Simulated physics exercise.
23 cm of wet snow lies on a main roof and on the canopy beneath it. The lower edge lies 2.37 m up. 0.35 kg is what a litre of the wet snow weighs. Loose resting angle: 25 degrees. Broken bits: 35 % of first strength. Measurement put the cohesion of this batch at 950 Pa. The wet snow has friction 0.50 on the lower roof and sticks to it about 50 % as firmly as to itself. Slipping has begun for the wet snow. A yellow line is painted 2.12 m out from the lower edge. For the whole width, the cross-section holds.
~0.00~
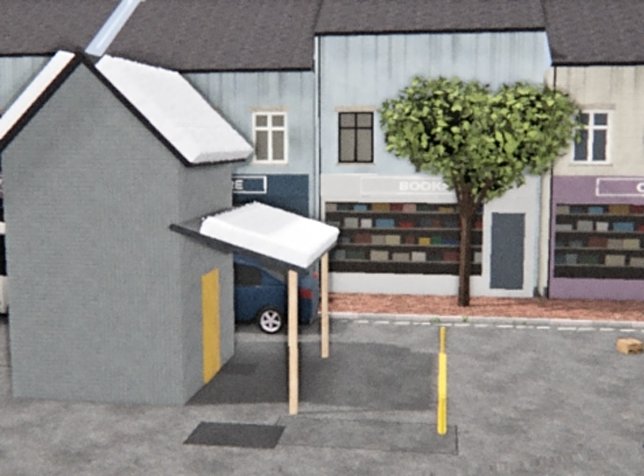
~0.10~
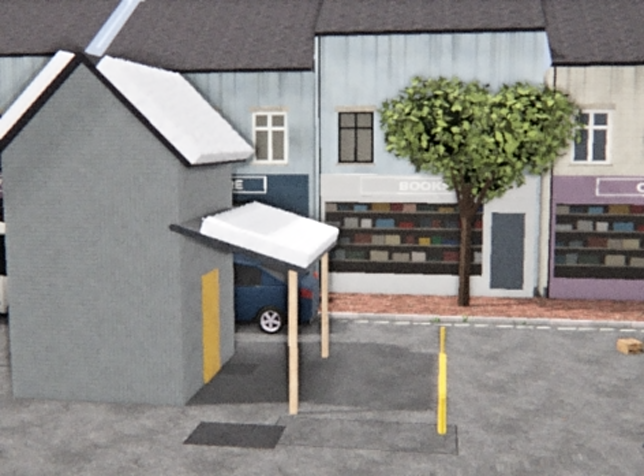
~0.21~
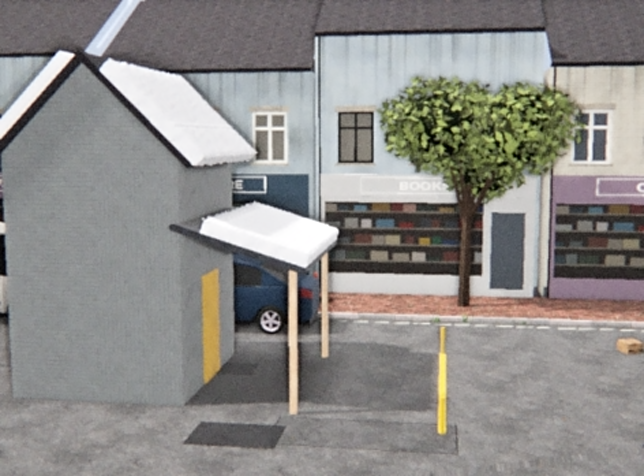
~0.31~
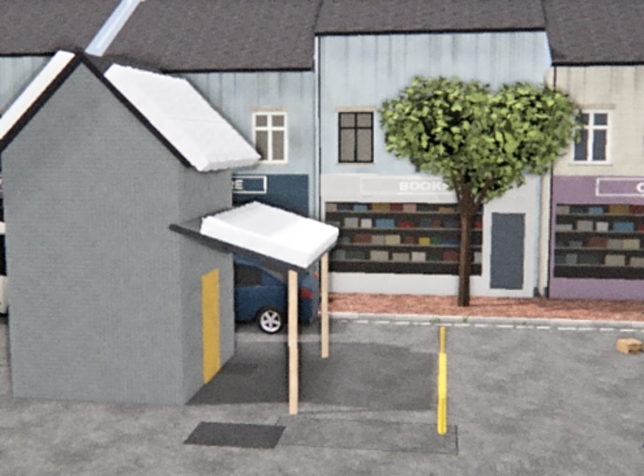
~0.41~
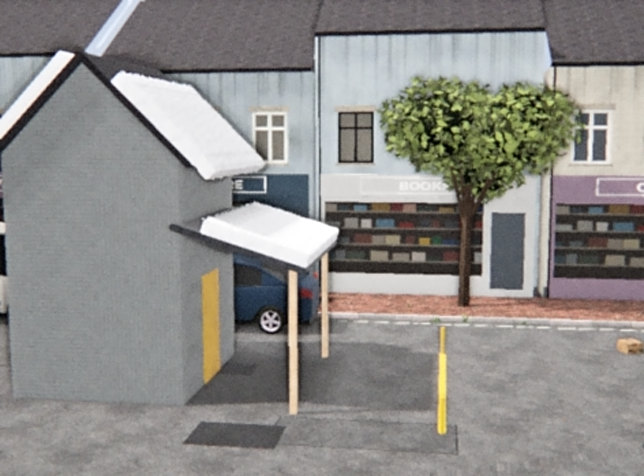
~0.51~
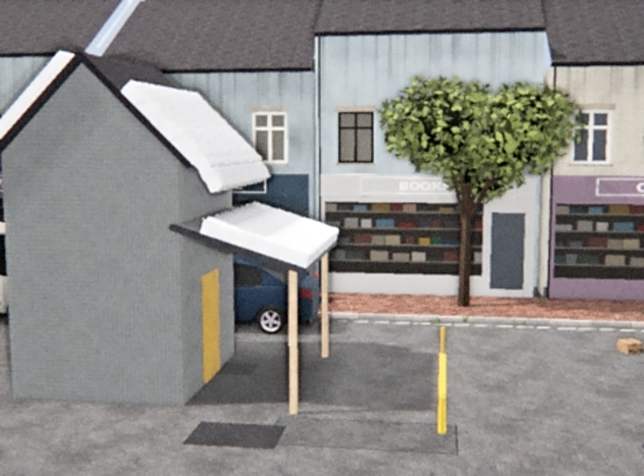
In this clip, a thick layer of snow slides slowly down the right slope of a gray building's roof, baring dark roofing near the ridge, then sags over the eave above a snow-covered porch roof.
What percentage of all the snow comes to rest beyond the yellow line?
About 0 %.
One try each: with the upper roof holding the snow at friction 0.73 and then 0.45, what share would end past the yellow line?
I'd expect around 0 percent, then around 0 percent.
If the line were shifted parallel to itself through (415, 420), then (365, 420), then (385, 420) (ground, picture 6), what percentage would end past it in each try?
Respectively 4, 16 and 10 percent would end past it.
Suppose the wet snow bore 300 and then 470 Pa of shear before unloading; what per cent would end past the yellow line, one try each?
The two runs give near 18 % and near 7 % respectively.
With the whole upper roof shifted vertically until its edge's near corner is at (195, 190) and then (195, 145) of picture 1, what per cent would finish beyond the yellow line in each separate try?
Roughly 0 per cent first and 6 per cent second.
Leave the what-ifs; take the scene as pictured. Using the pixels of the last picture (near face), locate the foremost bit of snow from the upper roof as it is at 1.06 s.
At about (288, 237).
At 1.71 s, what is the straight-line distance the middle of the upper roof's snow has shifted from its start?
I'd reckon close to 3.2 m.
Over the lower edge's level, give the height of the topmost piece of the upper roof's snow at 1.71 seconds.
At that moment the top of the snow is about 0.9 m above the lower edge.
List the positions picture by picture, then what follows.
In the first picture, leading edge of the wet snow at (193, 151).
In the second picture, leading edge of the wet snow at (194, 152), its middle shifted 2.1 cm.
In the third picture, leading edge of the wet snow at (196, 163), its middle shifted 8.5 cm, 4 % of it past the upper edge, in one piece.
In the fourth picture, leading edge of the wet snow at (201, 160), its middle shifted 20 cm, 9 % of it past the upper edge, in one piece.
In the fifth picture, leading edge of the wet snow at (208, 167), its middle shifted 36 cm, 17 % of it past the upper edge, in one piece.
In the sixth picture, leading edge of the wet snow at (216, 179), its middle shifted 57 cm, 27 % of it past the upper edge, cracking.
After 1.06 s, none is below the lower edge and 0 % is past the line.
After 1.71 s, 10 % is below the lower edge and 0 % is past the line.
After 2.35 s, 24 % is below the lower edge and 0 % is past the line.
After 3.00 s, 35 % is below the lower edge and 0 % is past the line.
After 3.40 s, at the end, 35 % is below the lower edge and 0 % is past the line.
